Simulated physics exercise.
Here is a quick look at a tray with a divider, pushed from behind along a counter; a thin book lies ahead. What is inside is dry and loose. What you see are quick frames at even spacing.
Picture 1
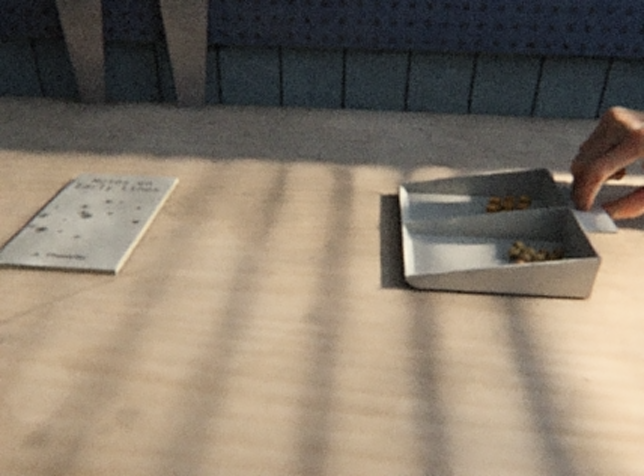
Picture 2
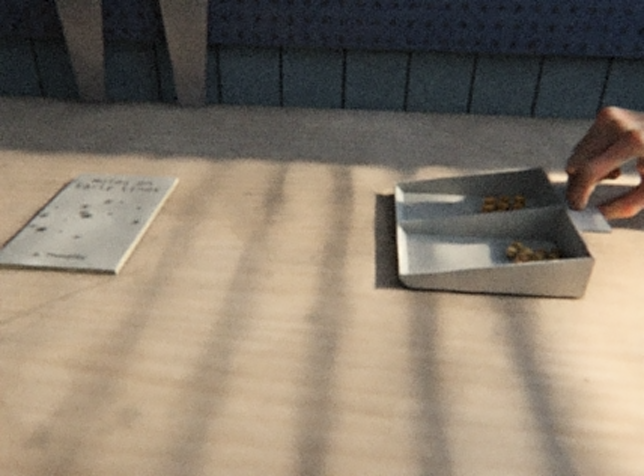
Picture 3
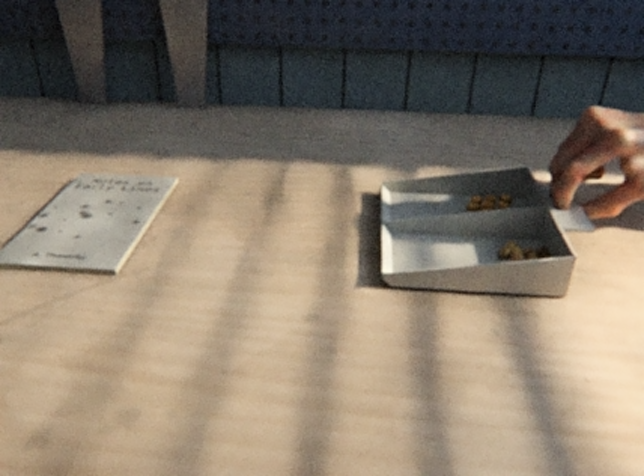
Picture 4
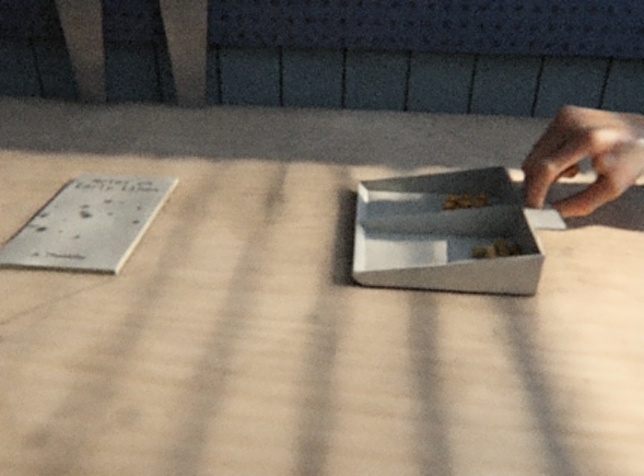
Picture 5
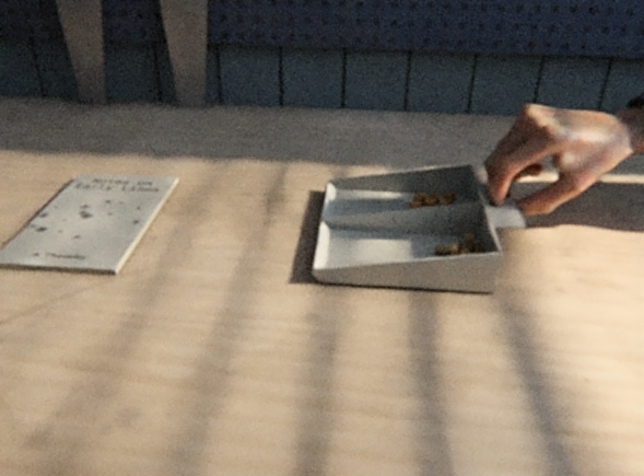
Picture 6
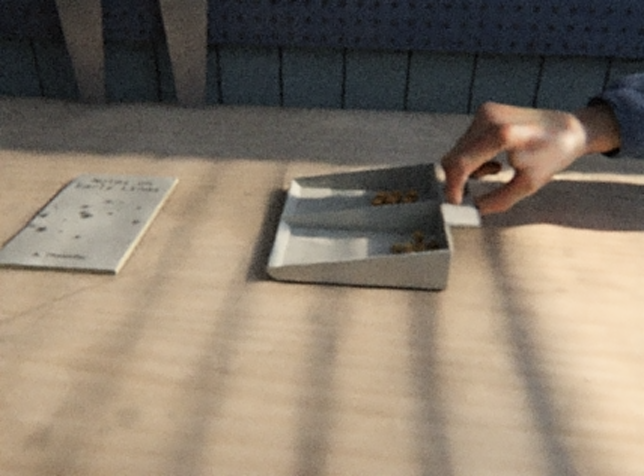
On a wooden counter, a hand pushes a divided tray left toward a thin book.
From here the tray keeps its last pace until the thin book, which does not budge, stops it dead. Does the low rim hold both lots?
The near lot lets some escape; the Far lot does not leave.
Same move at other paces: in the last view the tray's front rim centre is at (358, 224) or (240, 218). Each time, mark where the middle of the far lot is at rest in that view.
The middle settles at (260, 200) the first time and at (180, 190) the second time.
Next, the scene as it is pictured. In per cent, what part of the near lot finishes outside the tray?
I'd put it at around 40 in a hundred.
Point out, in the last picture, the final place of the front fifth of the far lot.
It ends up near (188, 196) in the last view.
Then, 0.09 s past the last view, tray still sliding, front rim near (219, 216); near lot all inside; far lot all inside.
Then, 0.29 s past the last view, tray stopped at the thin book; near lot all inside, moved towards the front rim; far lot all inside, moved towards the front rim.
Then, 0.50 s past the last view, tray stopped at the thin book; near lot about a third out of the tray; far lot all inside, moved towards the front rim.
Finally, tray stopped at the thin book; near lot about a third out of the tray; far lot all inside, moved towards the front rim.
